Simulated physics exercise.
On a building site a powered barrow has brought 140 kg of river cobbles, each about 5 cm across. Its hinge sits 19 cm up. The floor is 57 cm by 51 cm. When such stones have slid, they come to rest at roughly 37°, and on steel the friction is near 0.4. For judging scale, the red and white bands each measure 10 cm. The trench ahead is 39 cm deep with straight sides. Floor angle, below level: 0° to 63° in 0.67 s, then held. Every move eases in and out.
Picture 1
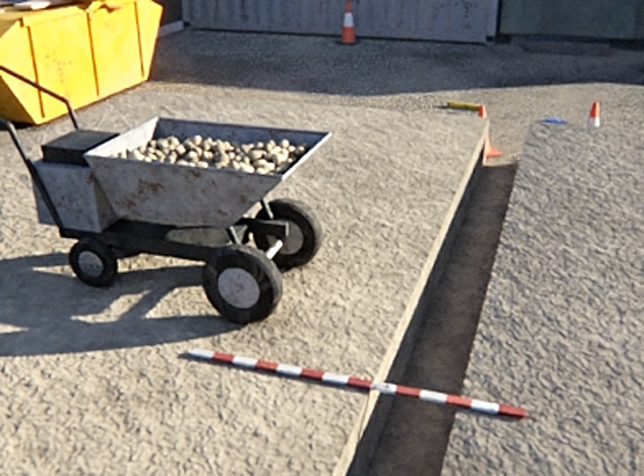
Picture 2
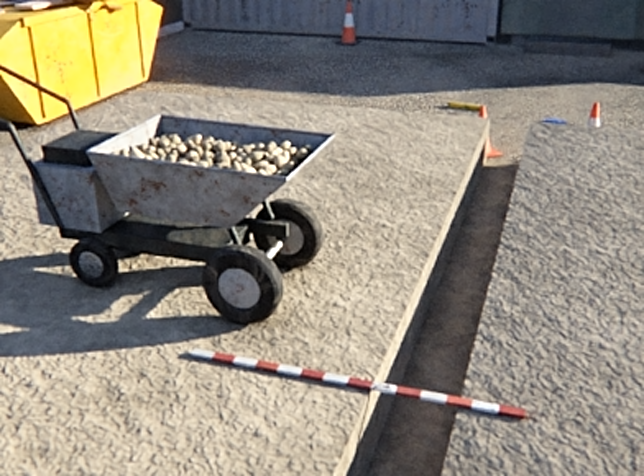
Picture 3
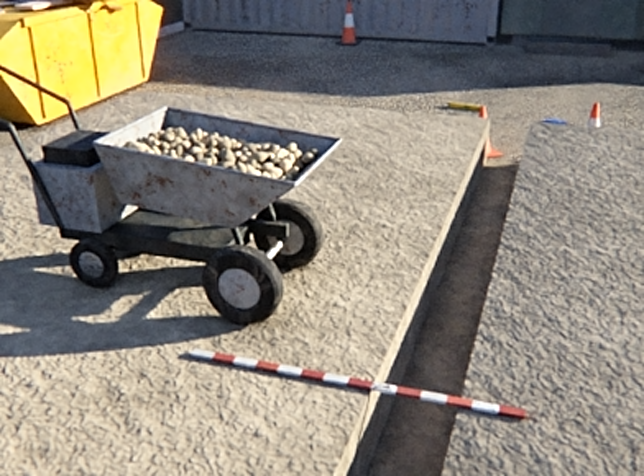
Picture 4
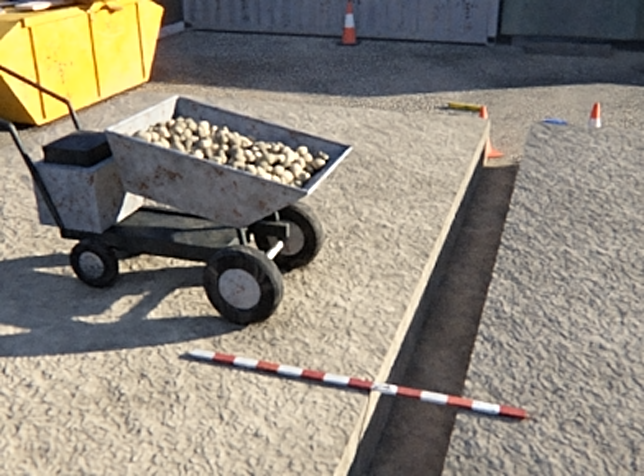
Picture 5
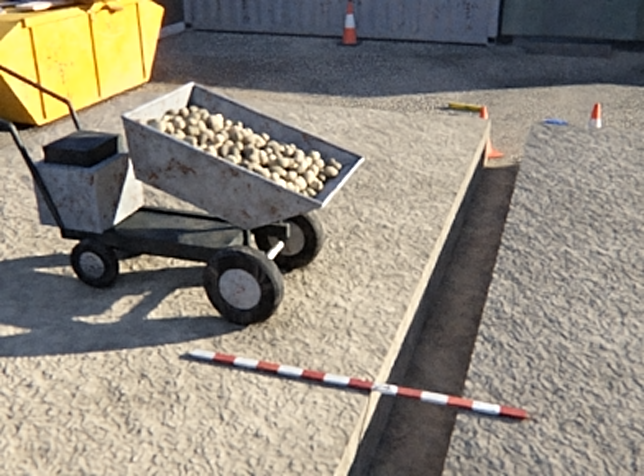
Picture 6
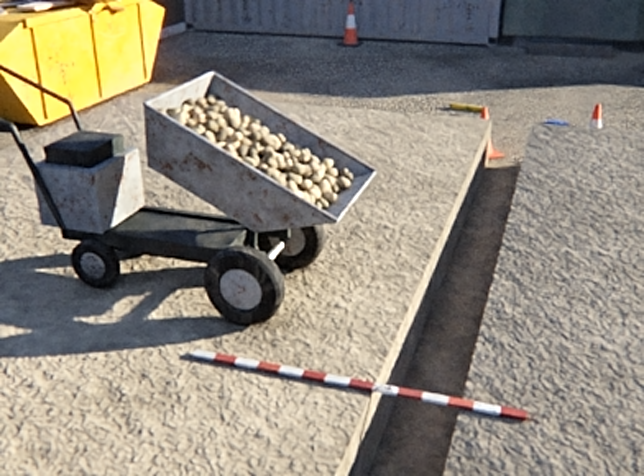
On a sunlit building site of rough, pale ground, seen from a raised, fixed viewpoint, a straight trench edged with a board runs away at the right. A grey barrow with black wheels and a tray of pale, rounded stones stands at left, near a yellow skip, a red and white rod and orange cones. The tray tilts forward, slowly then faster, its rear rising and its right lip lowering, while the wheels stay put.
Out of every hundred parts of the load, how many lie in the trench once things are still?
Around 92 out of 100.
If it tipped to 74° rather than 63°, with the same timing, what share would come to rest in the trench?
Then roughly 95 percent.
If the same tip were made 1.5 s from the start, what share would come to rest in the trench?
Roughly 100 per cent.
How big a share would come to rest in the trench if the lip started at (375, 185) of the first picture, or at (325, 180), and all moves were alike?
Roughly 20 per cent, then 60 per cent.
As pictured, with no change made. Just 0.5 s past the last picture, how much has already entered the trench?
15 per cent, give or take.
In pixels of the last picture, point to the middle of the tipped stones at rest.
Their middle lands near (443, 372).
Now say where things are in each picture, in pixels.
Lip at (284, 178), floor tilted 0°, highest stones at (244, 151), in the first frame.
The tray is at 1°, its lip at (287, 180); the top of the load is at (229, 149), in the second frame.
The tray is at 5°, its lip at (296, 185); the top of the load is at (179, 138), in the third frame.
The tray is at 11°, its lip at (308, 194); the top of the load is at (182, 127), in the fourth frame.
Lip at (323, 206), floor tilted 18°, highest stones at (189, 115), in the fifth frame.
Lip at (337, 221), floor tilted 27°, highest stones at (202, 106), in the sixth frame.
Then, 0.2 s after the last picture the floor is at 53°, 100 % in the tray; the foremost stones are at (370, 237).
Then, 0.5 s after the last picture the floor is at 63°, 80 % in the tray, 4 % short of the trench, 16 % in the trench; the foremost stones are at (448, 326).
Then, 0.8 s after the last picture the floor is at 63°, 26 % in the tray, 2 % short of the trench, 63 % in the trench, 8 % past the trench; the foremost stones are at (574, 337).
Then, 2.8 s after the last picture the floor is at 63°, 0 % in the tray, 92 % in the trench, 8 % past the trench; the foremost stones are past the picture's edge.
